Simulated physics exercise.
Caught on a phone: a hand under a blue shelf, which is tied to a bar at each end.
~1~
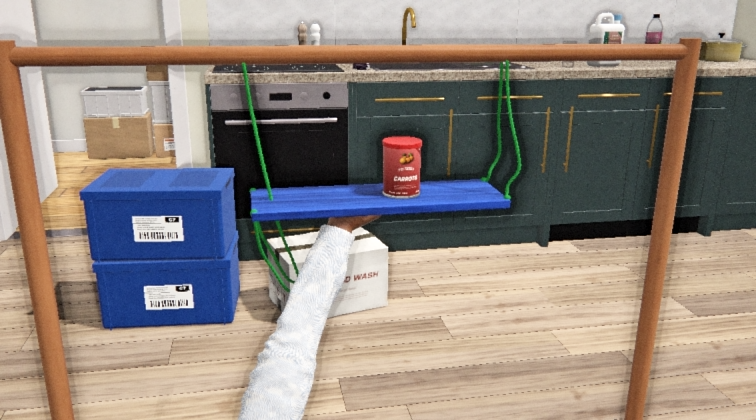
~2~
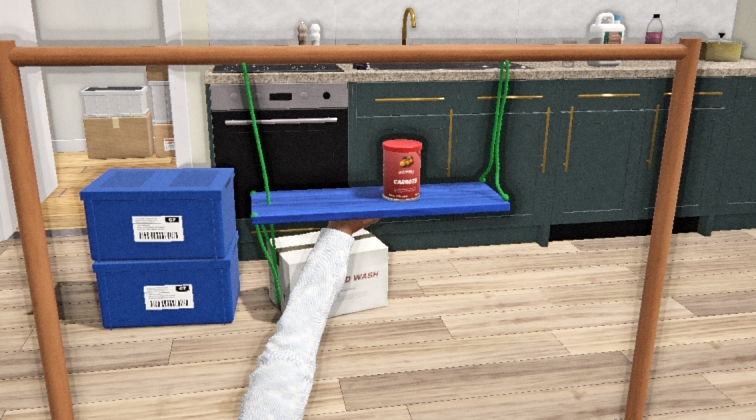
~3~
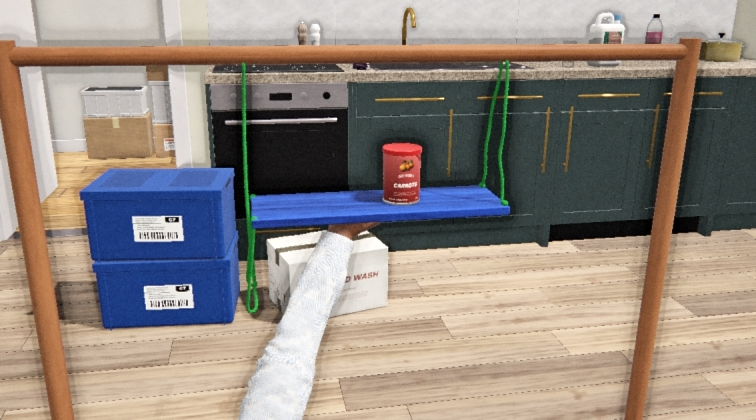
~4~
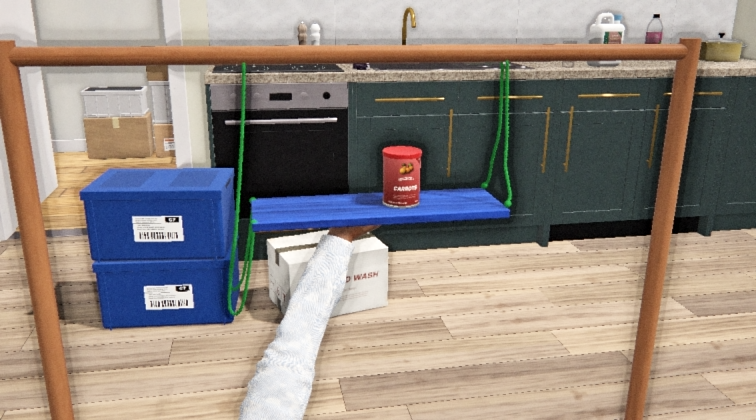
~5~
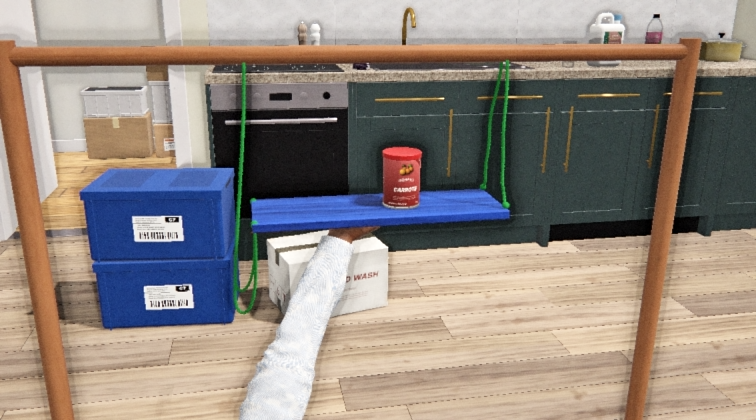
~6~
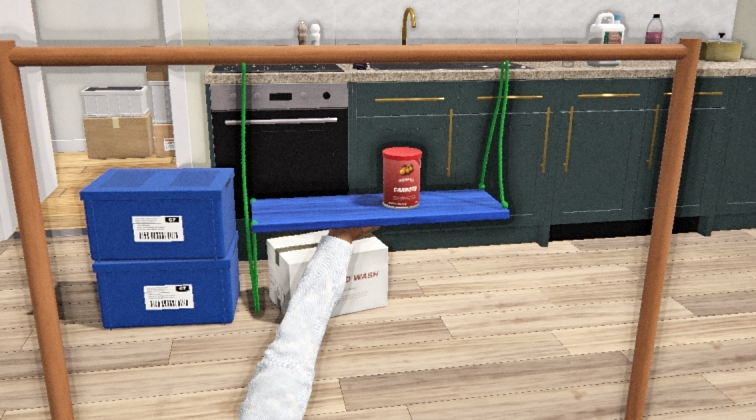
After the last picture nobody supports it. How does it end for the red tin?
The red tin drops leftwards.
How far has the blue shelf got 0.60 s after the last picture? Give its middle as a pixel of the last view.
By then it is at (502, 247).
Then, 0.60 s on from there, board tipped 43° down to the left; tin on the floor.
Then, 1.24 s on from there, board tipped 52° down to the left; tin on the floor.
In the end, board tipped 47° down to the left; tin on the floor. The red tin slides off to the left.
